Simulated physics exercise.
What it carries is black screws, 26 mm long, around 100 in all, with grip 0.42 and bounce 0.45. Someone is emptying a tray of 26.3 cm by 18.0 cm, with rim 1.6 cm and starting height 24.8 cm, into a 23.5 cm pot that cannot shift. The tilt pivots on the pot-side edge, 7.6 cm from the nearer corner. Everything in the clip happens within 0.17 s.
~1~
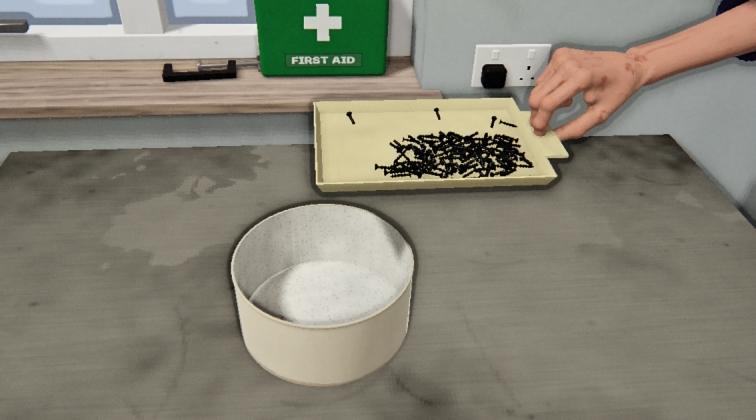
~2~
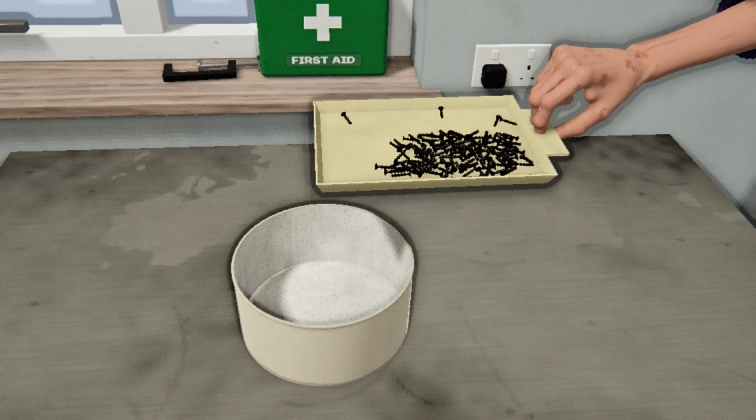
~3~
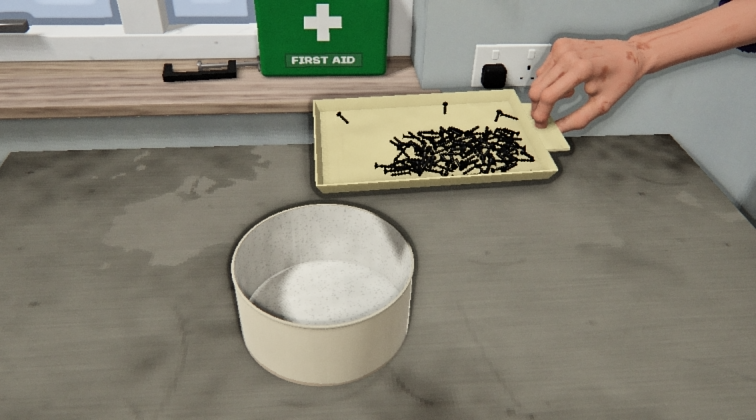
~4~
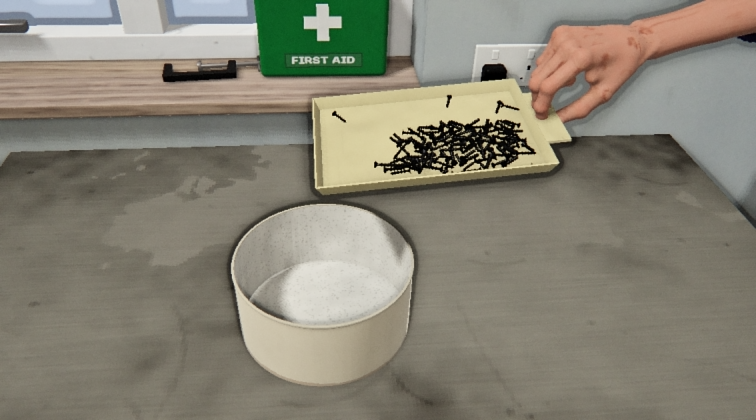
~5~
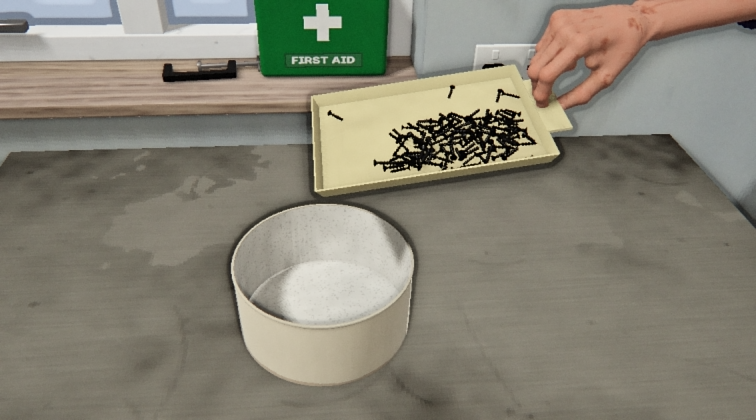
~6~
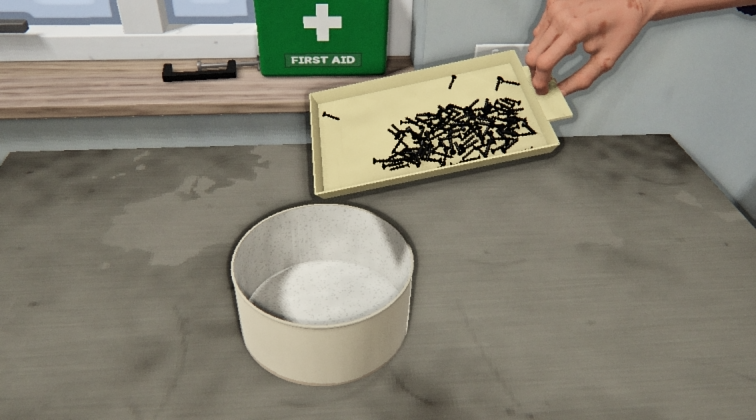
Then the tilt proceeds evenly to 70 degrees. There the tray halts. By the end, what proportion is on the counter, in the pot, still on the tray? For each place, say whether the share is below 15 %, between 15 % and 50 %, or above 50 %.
Outcome: Counter: A little; pot: The greater portion; left on the tray: A little.
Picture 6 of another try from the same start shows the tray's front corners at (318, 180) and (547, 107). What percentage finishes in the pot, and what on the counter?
You'd end with pot at 55 and counter at 45.
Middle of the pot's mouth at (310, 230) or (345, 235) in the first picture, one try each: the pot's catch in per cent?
Spot one: Some 45 per cent; spot two: Some 40 per cent.
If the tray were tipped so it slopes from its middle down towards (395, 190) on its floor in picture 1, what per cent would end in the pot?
I'd say close to 70 %.
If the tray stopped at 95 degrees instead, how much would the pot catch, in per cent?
That comes out at some 100 per cent.
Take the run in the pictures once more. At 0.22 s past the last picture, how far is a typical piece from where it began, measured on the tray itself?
Some 2 cm.
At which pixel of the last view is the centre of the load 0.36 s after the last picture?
Look near (367, 163) in the last picture.
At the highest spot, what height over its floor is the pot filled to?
I'd put it at close to 2.5 centimetres.
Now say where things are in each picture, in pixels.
In the first frame, tray tilt 0 degrees, front corners at (323, 180) and (549, 173); middle of the pieces at (457, 154); pot at (324, 258).
In the second frame, tray tilt 1 degrees, front corners at (323, 181) and (550, 171); middle of the pieces at (457, 152).
In the third frame, tray tilt 3 degrees, front corners at (322, 182) and (550, 167); middle of the pieces at (457, 149).
In the fourth frame, tray tilt 6 degrees, front corners at (322, 184) and (551, 160), lowest corner left front; middle of the pieces at (457, 145).
In the fifth frame, tray tilt 10 degrees, front corners at (321, 186) and (552, 151), lowest corner left front; middle of the pieces at (457, 138).
In the sixth frame, tray tilt 15 degrees, front corners at (321, 189) and (551, 141), lowest corner left front; middle of the pieces at (455, 131); pot at (323, 258).
Then, 0.22 s after the last picture, tilt 44 degrees; the tray holds 100 %, the pot 0 %.
Then, 0.36 s after the last picture, tilt 62 degrees; the tray holds 100 %, the pot 0 %.
Then, 0.63 s after the last picture, tilt 70 degrees; the tray holds 0 %, the pot 85 %.
In the end, counter 5 %, pot 95 %, tray 0 %.
